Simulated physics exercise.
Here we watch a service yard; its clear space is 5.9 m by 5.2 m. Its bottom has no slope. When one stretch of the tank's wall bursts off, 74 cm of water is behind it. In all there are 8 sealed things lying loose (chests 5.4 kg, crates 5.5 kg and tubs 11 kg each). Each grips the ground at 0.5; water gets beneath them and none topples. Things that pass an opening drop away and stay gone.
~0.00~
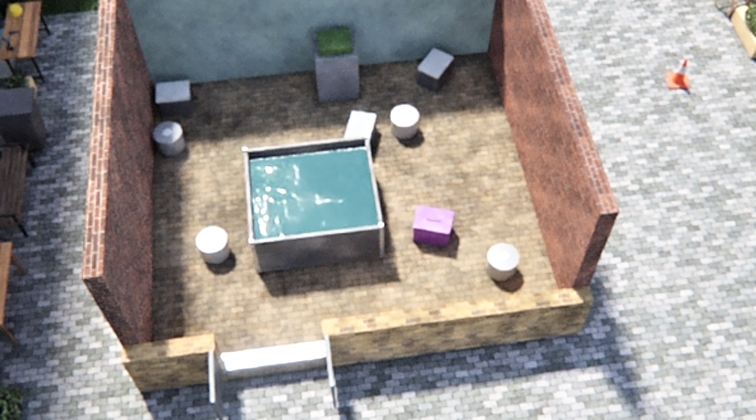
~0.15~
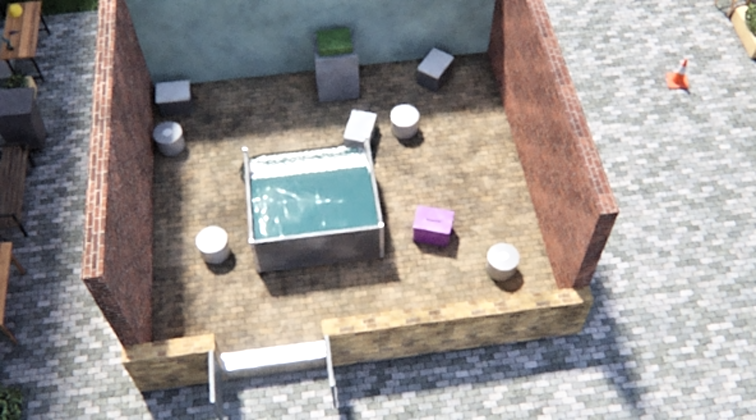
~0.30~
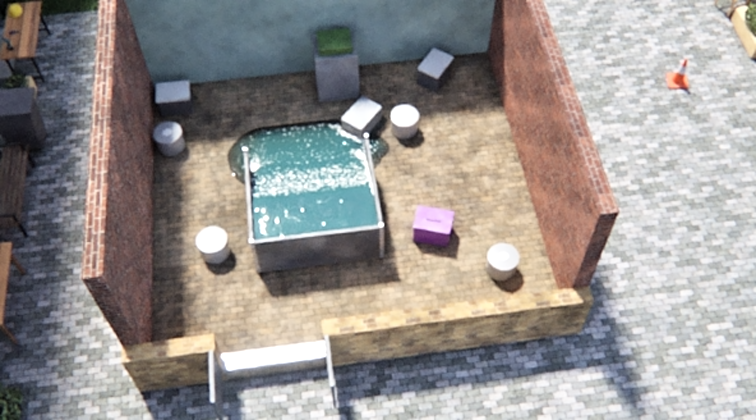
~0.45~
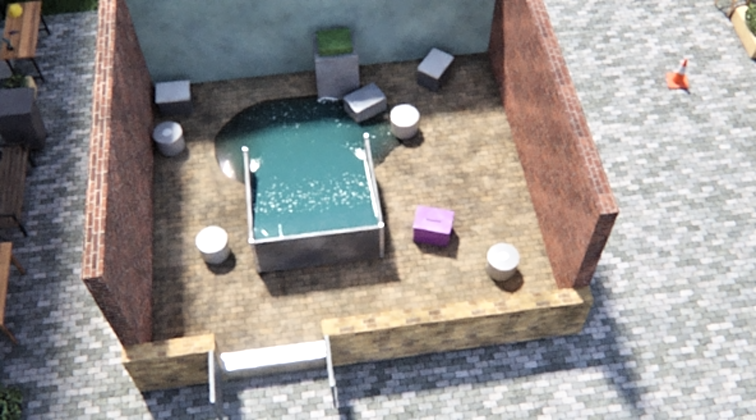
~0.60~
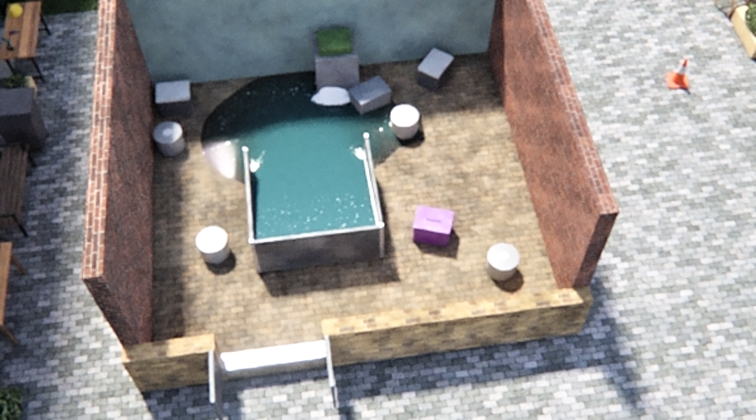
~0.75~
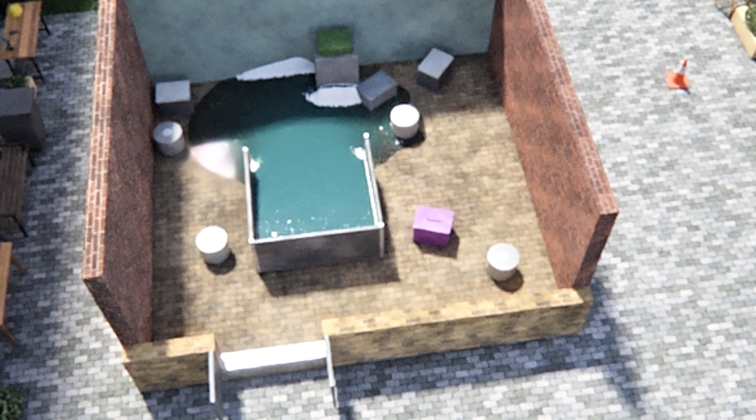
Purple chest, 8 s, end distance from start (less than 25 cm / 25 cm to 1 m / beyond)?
Washed away.
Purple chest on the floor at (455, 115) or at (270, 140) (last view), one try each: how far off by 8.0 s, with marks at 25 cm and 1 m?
From the first spot it goes a long way, and from the second it goes a long way.
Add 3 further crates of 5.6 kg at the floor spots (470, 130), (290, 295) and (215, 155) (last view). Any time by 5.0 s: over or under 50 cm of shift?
In turn: Over, less, more.
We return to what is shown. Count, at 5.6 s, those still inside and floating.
The number is 4.
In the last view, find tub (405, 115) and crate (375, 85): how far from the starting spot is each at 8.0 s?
Taking them in turn, the shifts are 100 cm and 250 cm.
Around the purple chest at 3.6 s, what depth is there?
About 0 cm.
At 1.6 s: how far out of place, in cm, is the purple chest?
Displacement by then near 0 cm.
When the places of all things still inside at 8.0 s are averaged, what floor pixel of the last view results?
Around (398, 265).
After 1.6 s the purple chest is near (434, 219), 0.0 m from its start, aground; 0 of 8 are out; 2 afloat.
After 3.6 s the purple chest is near (434, 219), 0.0 m from its start, aground; 0 of 8 are out; 4 afloat.
After 5.6 s the purple chest is near (390, 276), 1.2 m from its start, aground; 2 of 8 are out; 4 afloat.
After 8.0 s the purple chest is near (340, 272), 1.7 m from its start, afloat; 3 of 8 are out; 4 afloat.
